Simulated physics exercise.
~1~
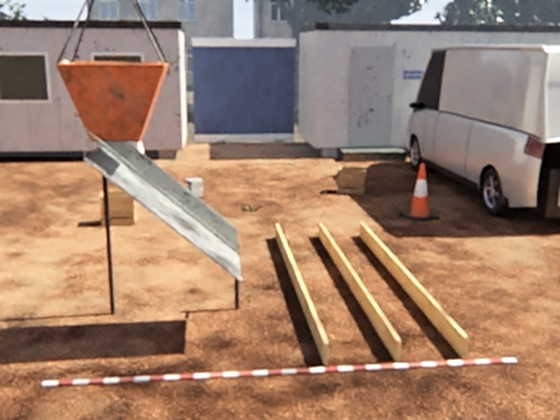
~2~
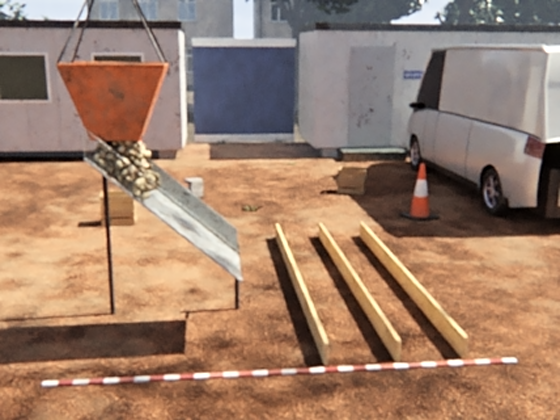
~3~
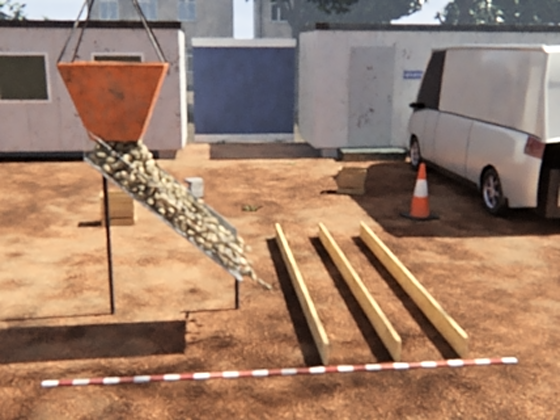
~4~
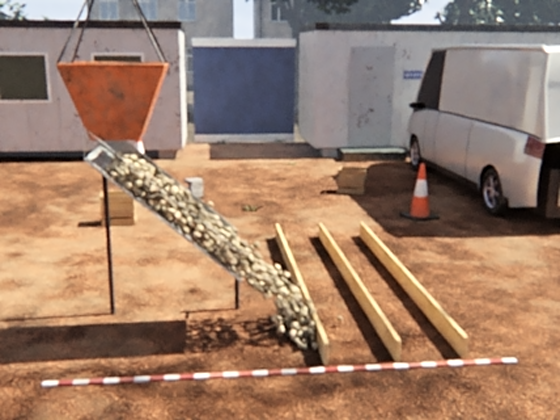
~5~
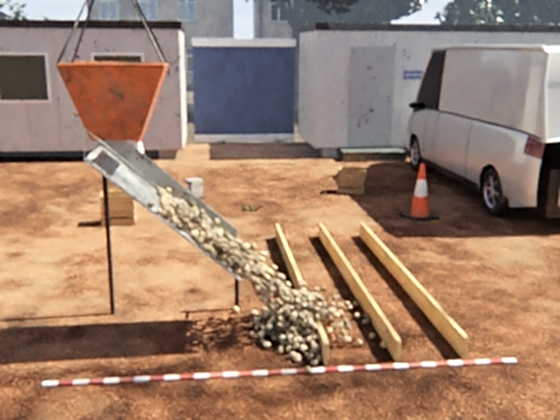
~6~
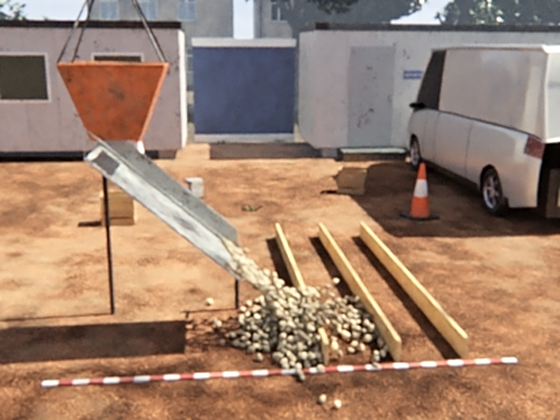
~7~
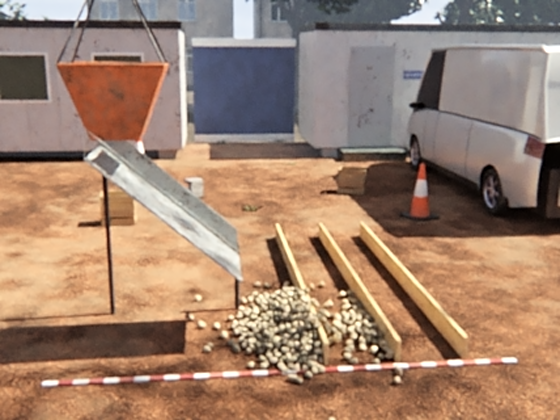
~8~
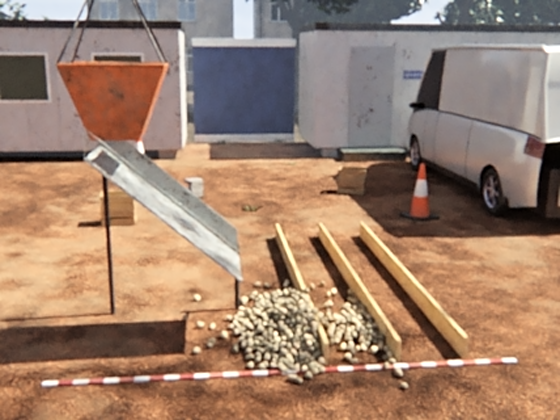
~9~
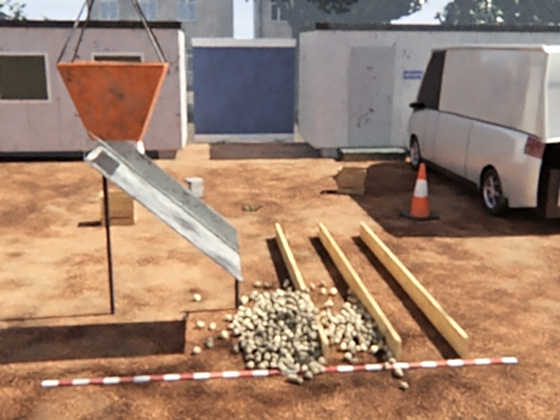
Dirt yard with parked white van, pale round stones pouring from orange hopper down steel chute and heaping around the leftmost plank.
